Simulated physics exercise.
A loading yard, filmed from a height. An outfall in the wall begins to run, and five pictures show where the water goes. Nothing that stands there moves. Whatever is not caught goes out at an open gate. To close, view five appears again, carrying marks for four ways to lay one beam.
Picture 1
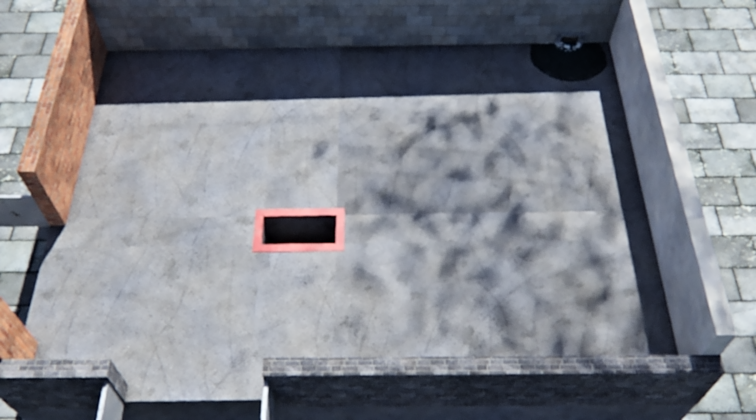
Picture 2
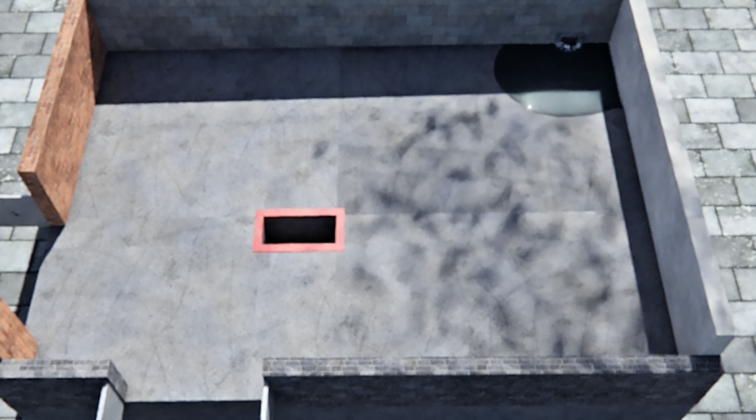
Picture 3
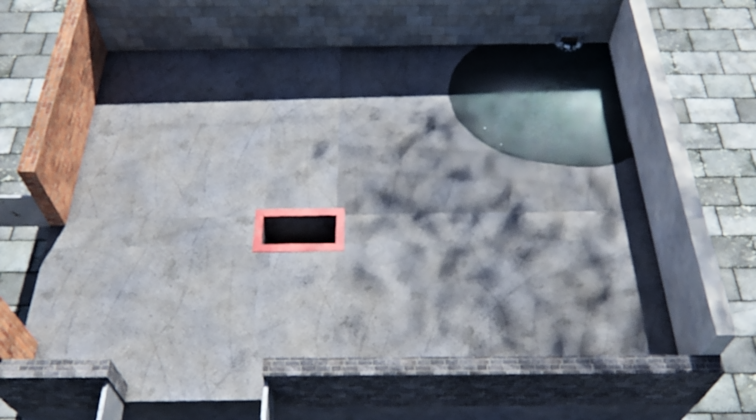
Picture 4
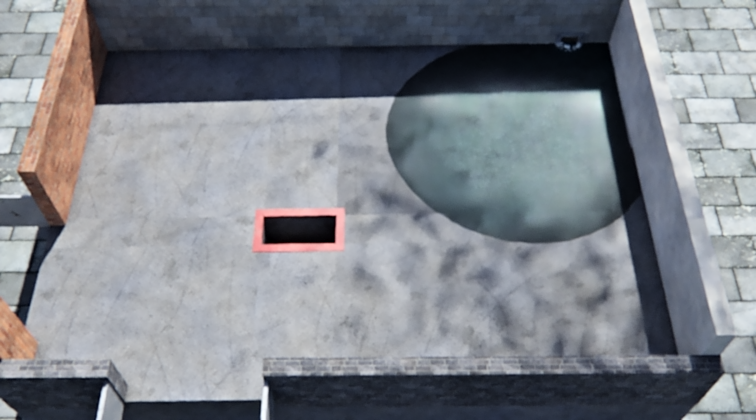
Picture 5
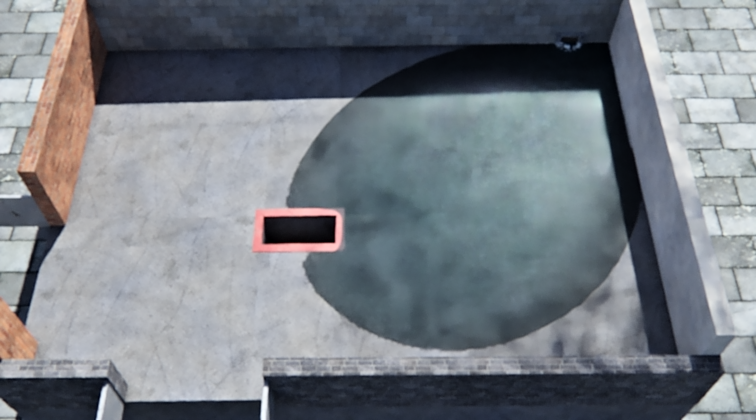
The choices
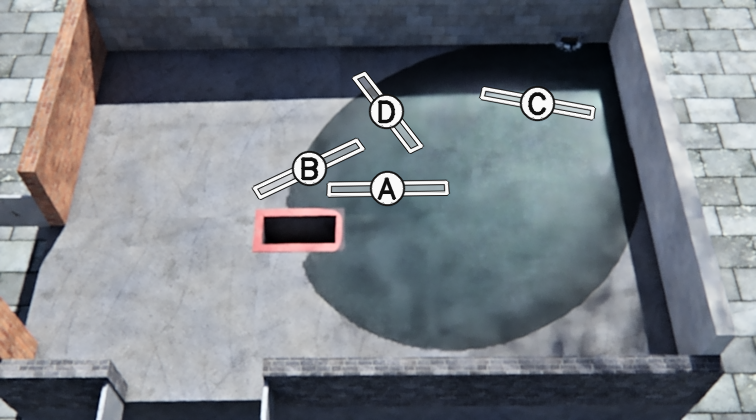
At first, a small dark patch of water lies beneath an outlet in the upper right corner of a walled yard. The water spreads steadily down and left across the pale ground in a widening rounded pool. It then reaches the red-framed opening near the middle, curving around its right side.
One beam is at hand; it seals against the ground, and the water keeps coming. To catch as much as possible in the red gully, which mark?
Place B.
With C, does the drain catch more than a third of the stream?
No.
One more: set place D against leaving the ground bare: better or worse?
Place D is worse.
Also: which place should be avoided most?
The answer is A.
On the marked copy, A from (329, 189) to (446, 187); B from (257, 192) to (359, 144); C from (483, 93) to (592, 113); D from (359, 76) to (415, 148).
Choosing A, about 9 % of the stream runs into the red gully, about 91 % out by the gates.
Choosing B, about 24 % of the stream runs into the red gully, about 76 % out by the gates.
Choosing C, about 17 % of the stream runs into the red gully, about 82 % out by the gates.
Choosing D, about 17 % of the stream runs into the red gully, about 78 % out by the gates.
